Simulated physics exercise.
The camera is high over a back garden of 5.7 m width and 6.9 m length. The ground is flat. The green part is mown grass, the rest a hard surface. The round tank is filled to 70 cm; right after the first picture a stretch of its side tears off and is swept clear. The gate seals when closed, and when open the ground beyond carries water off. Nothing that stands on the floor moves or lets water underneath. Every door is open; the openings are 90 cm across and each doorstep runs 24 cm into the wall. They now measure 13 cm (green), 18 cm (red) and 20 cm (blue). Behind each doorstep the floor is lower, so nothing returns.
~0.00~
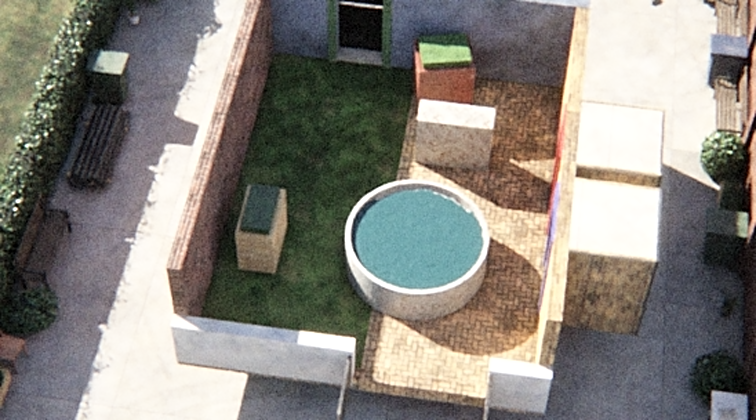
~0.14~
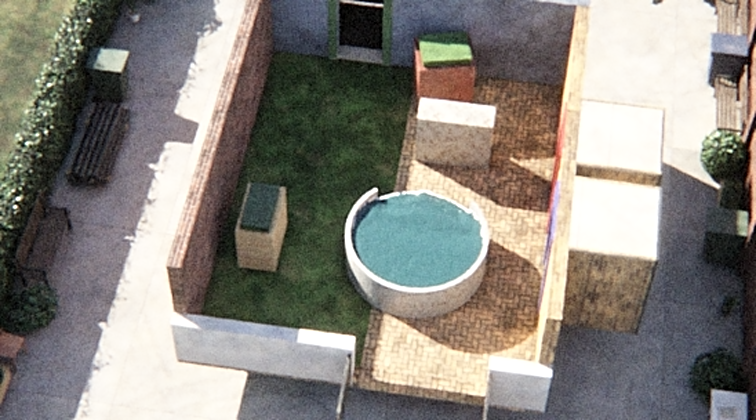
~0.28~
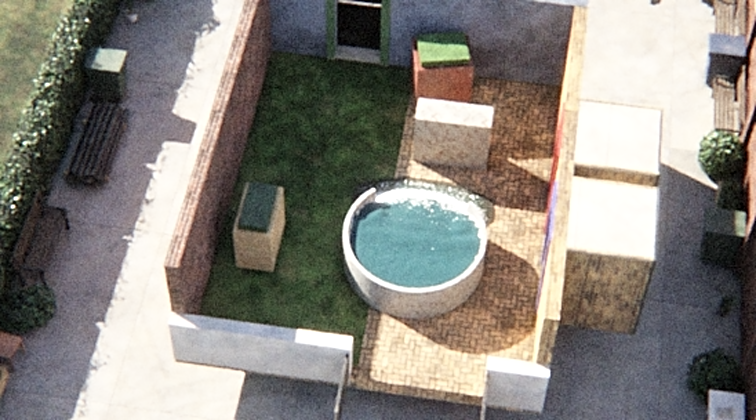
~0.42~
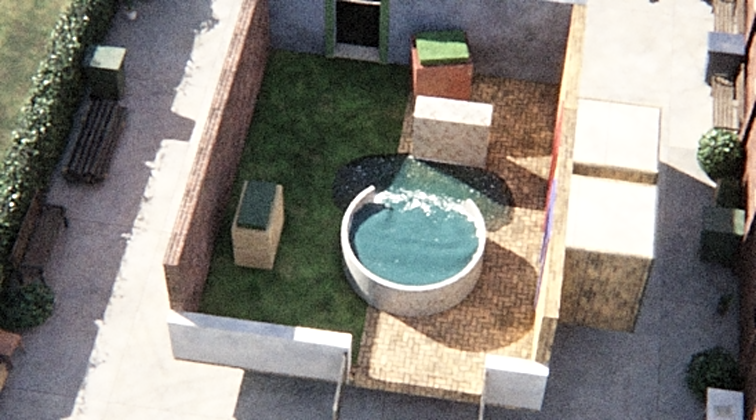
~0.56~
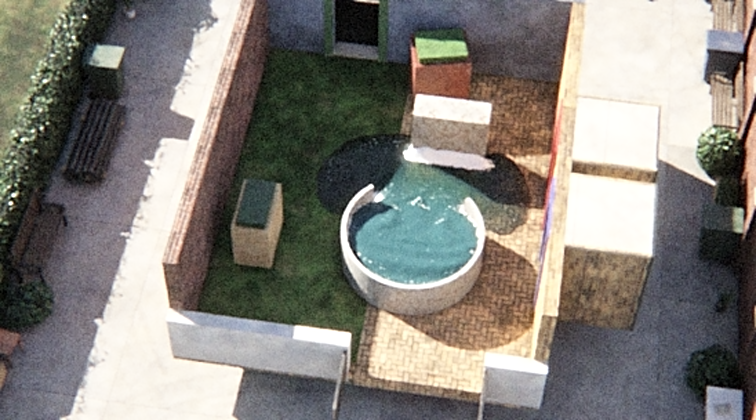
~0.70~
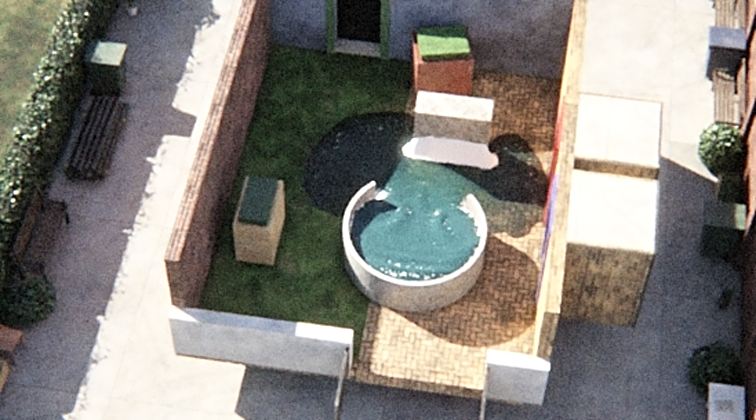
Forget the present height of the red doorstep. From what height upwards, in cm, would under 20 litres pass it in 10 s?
About 27 cm.
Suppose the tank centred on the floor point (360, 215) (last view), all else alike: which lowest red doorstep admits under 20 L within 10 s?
Some 12.0 cm.
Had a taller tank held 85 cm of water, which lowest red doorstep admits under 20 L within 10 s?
Then roughly 34 cm.
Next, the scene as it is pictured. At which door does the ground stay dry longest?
Last comes the blue one.
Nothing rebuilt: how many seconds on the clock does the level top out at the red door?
Near 2.0 s.
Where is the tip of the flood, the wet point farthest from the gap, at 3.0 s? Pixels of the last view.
Around (272, 45).
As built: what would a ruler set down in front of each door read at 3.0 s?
Depths in cm: Green 15, red 26, blue 5.
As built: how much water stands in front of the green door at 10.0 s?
Some 8.5 cm.
After 1.4 s water covers 30 % of the floor, deepest (50 cm) near (427, 173); 14 cm at the red door, 0 litres in over its 18 cm doorstep.
After 3.0 s water covers 60 % of the floor, deepest (32 cm) near (281, 47); 26 cm at the red door, 69 litres in over its 18 cm doorstep.
After 10.0 s water covers 100 % of the floor, deepest (10 cm) near (549, 151); 8 cm at the red door, 86 litres in over its 18 cm doorstep.
At the red door as built, the water arrived by 0.8 s and peaked near 31 cm at 2.0 s.
With a doorstep of 24.5 cm, 31 litres would have come in within the 10 s; with 33 cm, 4 litres. So under 20 litres takes about 27 cm.
